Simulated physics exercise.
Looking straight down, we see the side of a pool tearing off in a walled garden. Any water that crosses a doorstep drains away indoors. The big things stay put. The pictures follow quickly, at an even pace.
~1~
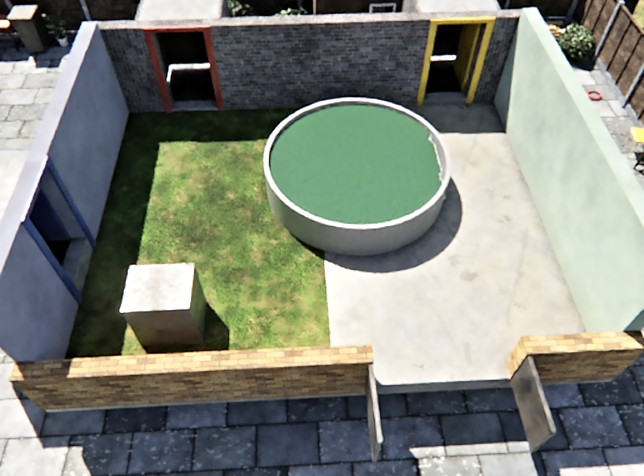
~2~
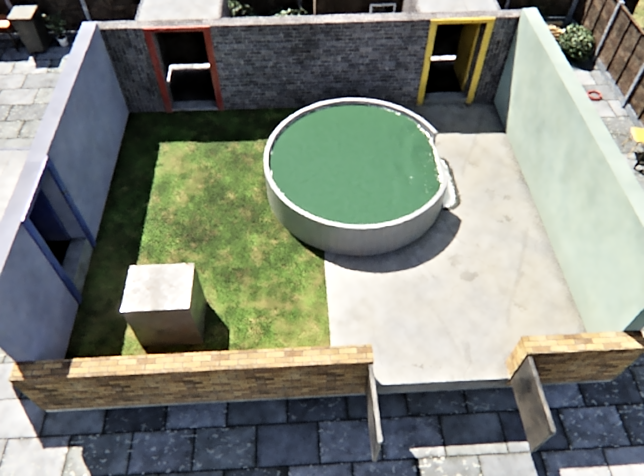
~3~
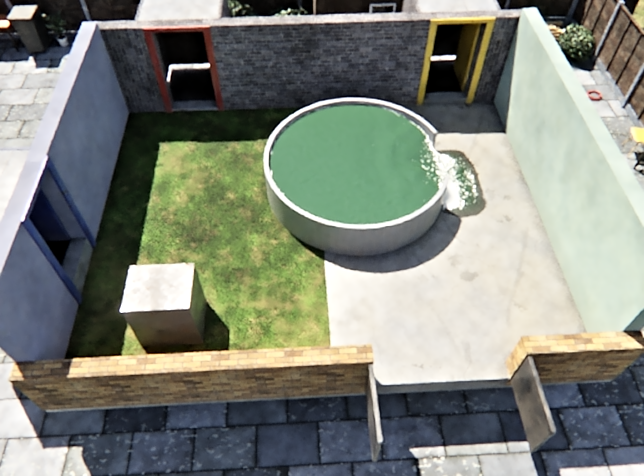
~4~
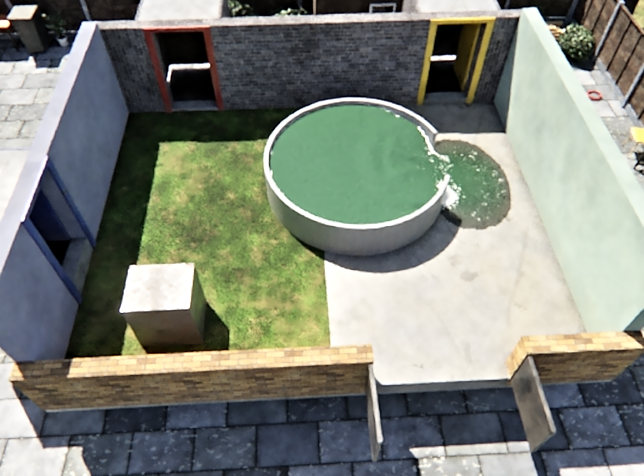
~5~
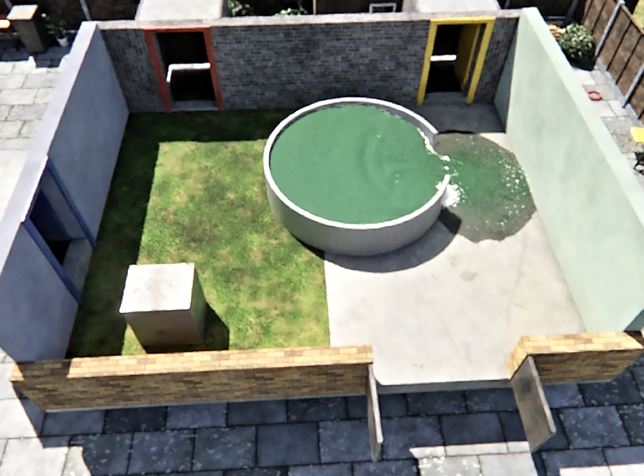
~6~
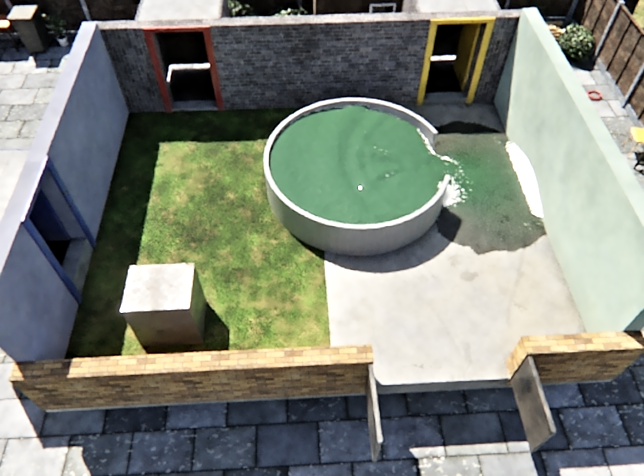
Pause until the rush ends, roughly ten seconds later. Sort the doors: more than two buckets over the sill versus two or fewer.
Sorted by door: Red door - two or fewer; yellow door - more than two; blue door - two or fewer.
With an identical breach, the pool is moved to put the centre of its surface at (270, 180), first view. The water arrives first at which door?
In my view it is the yellow-painted one.
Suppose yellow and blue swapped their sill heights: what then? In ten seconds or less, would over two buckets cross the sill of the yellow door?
Note: Yellow door gets less than that.
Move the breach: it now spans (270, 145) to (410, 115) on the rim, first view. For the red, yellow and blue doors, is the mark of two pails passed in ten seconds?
Going door by door, the red door rises above, the yellow door rises above and the blue door remains below.
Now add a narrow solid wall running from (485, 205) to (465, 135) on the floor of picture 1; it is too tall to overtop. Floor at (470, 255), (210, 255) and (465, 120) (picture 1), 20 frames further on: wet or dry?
Submerged; untouched; submerged.
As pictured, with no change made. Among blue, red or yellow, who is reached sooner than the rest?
The door marked yellow.
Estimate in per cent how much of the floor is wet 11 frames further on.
About 20 %.
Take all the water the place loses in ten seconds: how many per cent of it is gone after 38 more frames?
About 60 per cent.
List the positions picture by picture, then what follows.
The first picture shows still water in the round tank at (357, 160).
In the second picture, the front is at a hidden place, out from the gap at (440, 174).
In the third picture, water pours out at (439, 175) and has run to (477, 209).
In the fourth picture, water pours out at (439, 175) and has run to (505, 208).
In the fifth picture, the front is at (534, 202), out from the gap at (440, 175).
In the sixth picture, the front is at (543, 226), out from the gap at (440, 174).
A moment on, water covers 15 % of the floor; the red door not reached, the yellow door not reached, the blue door not reached.
Next, water covers 20 % of the floor; the red door not reached, the yellow door under two buckets in, the blue door not reached.
Then, water covers 40 % of the floor; the red door not reached, the yellow door over two buckets in, the blue door not reached.
Later, water covers 70 % of the floor; the red door wet at the sill, nothing in, the yellow door far over two buckets in, the blue door not reached.
In the end, water covers 100 % of the floor; the red door under two buckets in, the yellow door far over two buckets in, the blue door wet at the sill, nothing in.
